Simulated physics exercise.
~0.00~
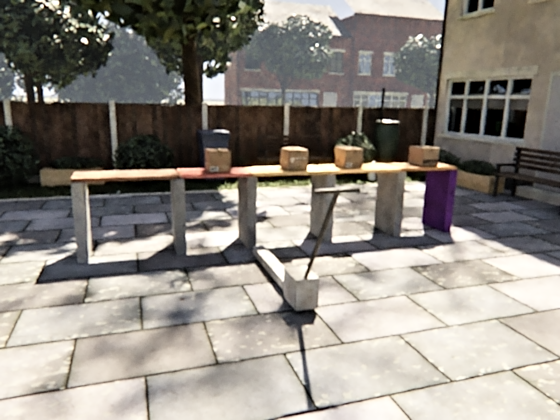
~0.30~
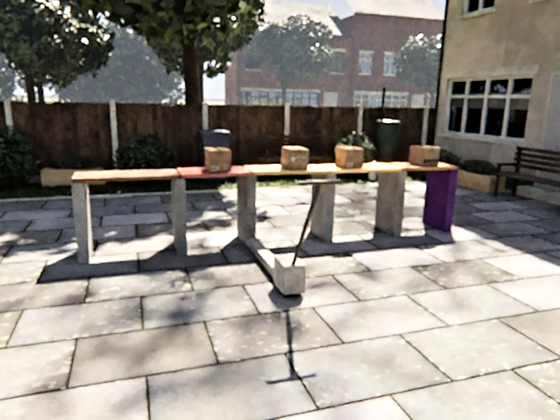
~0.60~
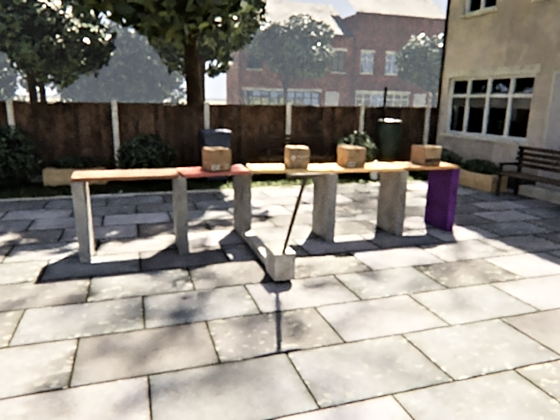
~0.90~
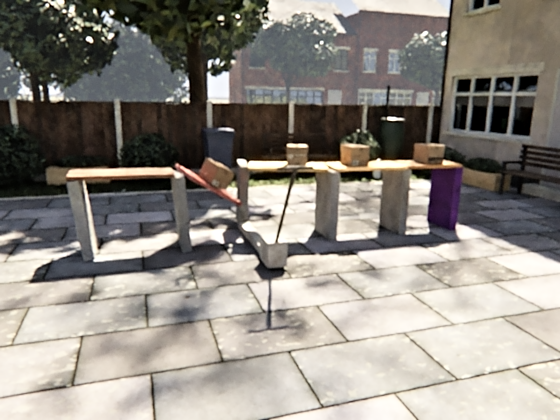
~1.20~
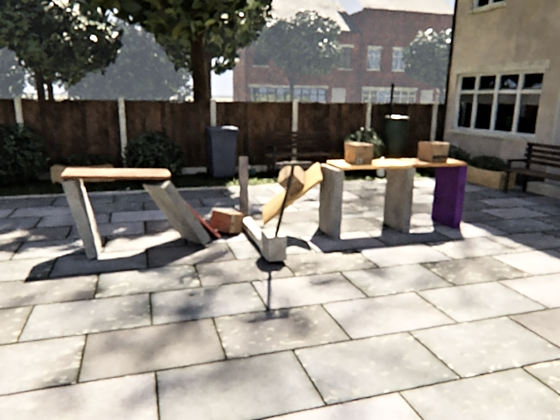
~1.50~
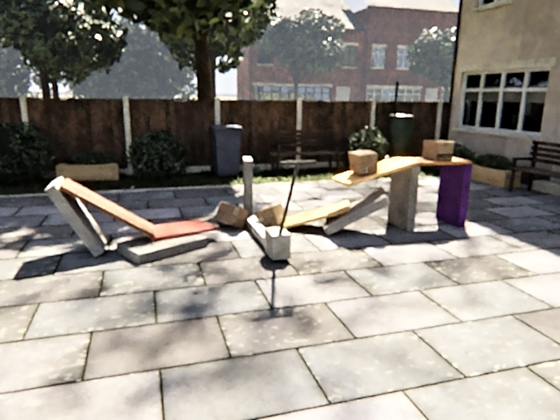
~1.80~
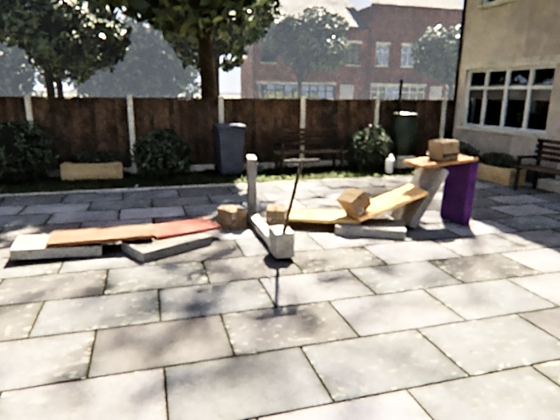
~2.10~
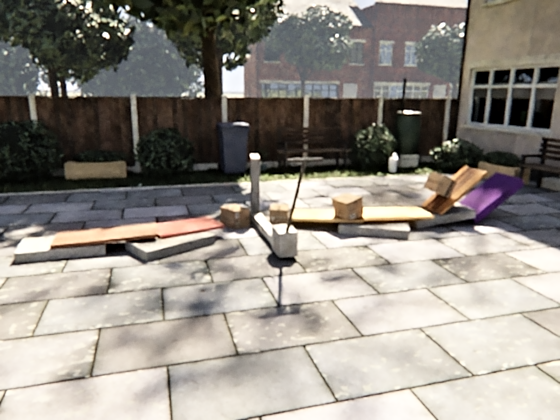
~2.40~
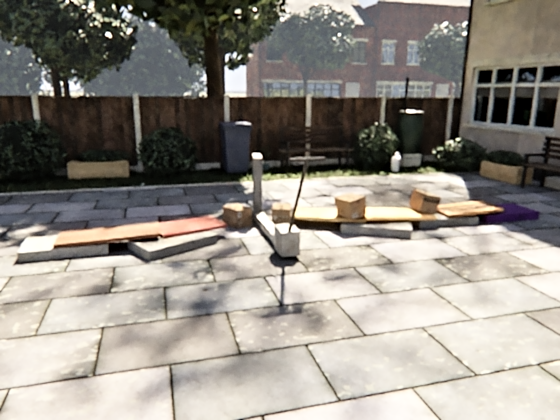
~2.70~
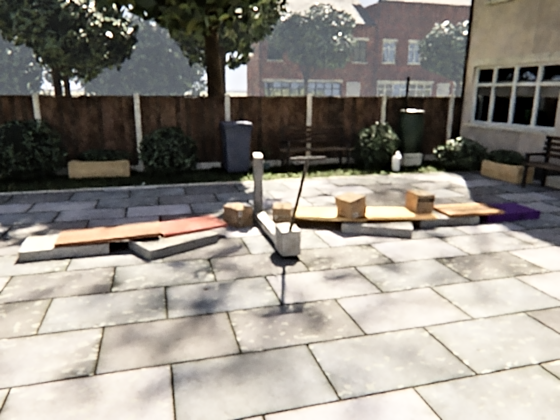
A low, single-tined jack slides in across a sunlit paved yard toward the foot of an upright in a row of boards propped on pale blocks, with four cartons on top. As it pushes in and comes to rest, the red board tips down with its carton, and the neighbouring yellowish board folds soon after. The left side leans over and falls flat, while the collapse spreads right. The purple upright stands longest, then leans over and drops onto its side, bringing the last carton down. Everything finally lies low across the slabs, unbroken, around the still jack.
